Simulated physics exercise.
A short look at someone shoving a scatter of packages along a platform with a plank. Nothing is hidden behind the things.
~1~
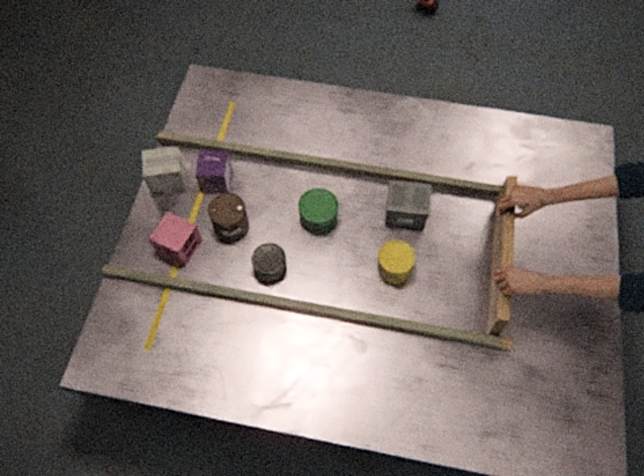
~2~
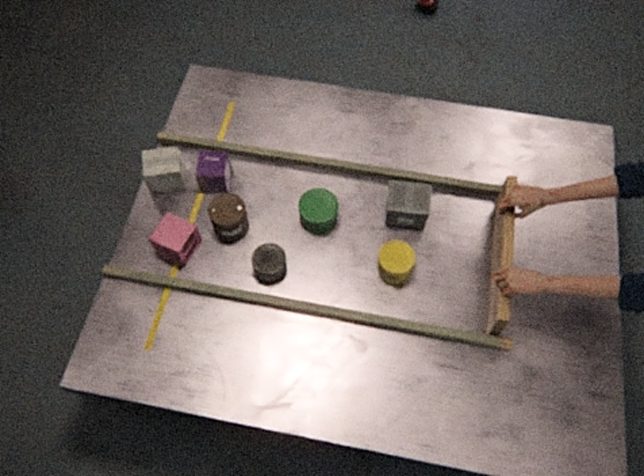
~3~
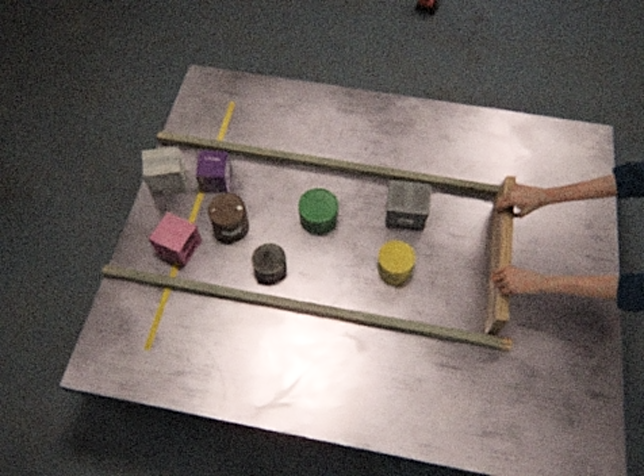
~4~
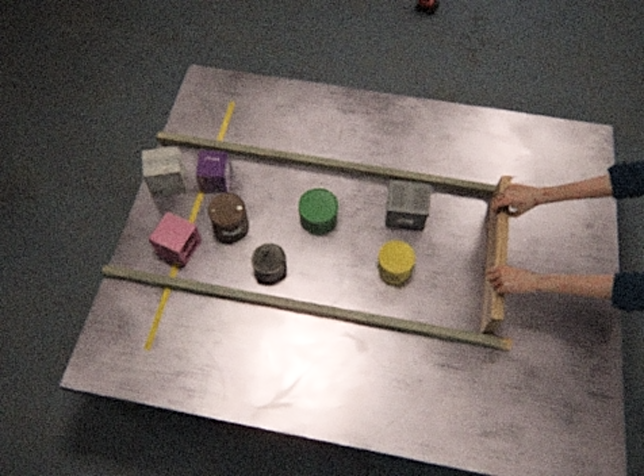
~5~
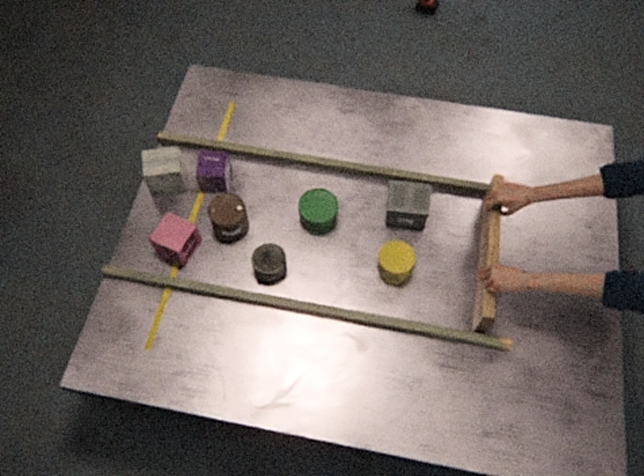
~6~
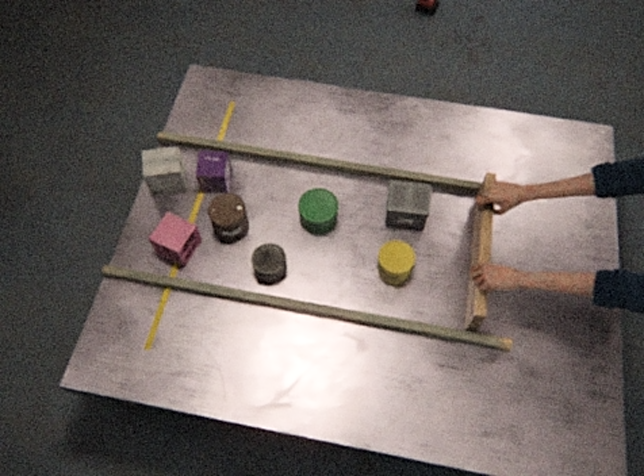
Two hands gripped a wooden plank at the right end of two rails on a table and slid it slightly left, while the scattered colored boxes and round containers between the rails stayed still.
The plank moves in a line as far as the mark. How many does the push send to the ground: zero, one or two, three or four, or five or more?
Here the number that fall off is one or two.
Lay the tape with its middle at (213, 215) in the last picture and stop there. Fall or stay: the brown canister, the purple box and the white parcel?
The brown canister is kept, the purple box survives, the white parcel goes over.
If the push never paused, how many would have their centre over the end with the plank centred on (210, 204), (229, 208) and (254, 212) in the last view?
Past the end: 1, 0 and 0.
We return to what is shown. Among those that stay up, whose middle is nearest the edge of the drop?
The purple box.
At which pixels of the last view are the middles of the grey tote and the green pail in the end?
About (186, 164), and the other about (177, 195).
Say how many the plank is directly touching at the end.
4 of them.
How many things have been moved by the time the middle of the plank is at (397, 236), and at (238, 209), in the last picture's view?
At the one place 2, at the other 8.
Soon after, none off yet; white parcel at rest near (165, 172); pink crate at rest near (176, 240); purple box at rest near (214, 172).
By the end, the number that fall off is one or two; fallen, white parcel.
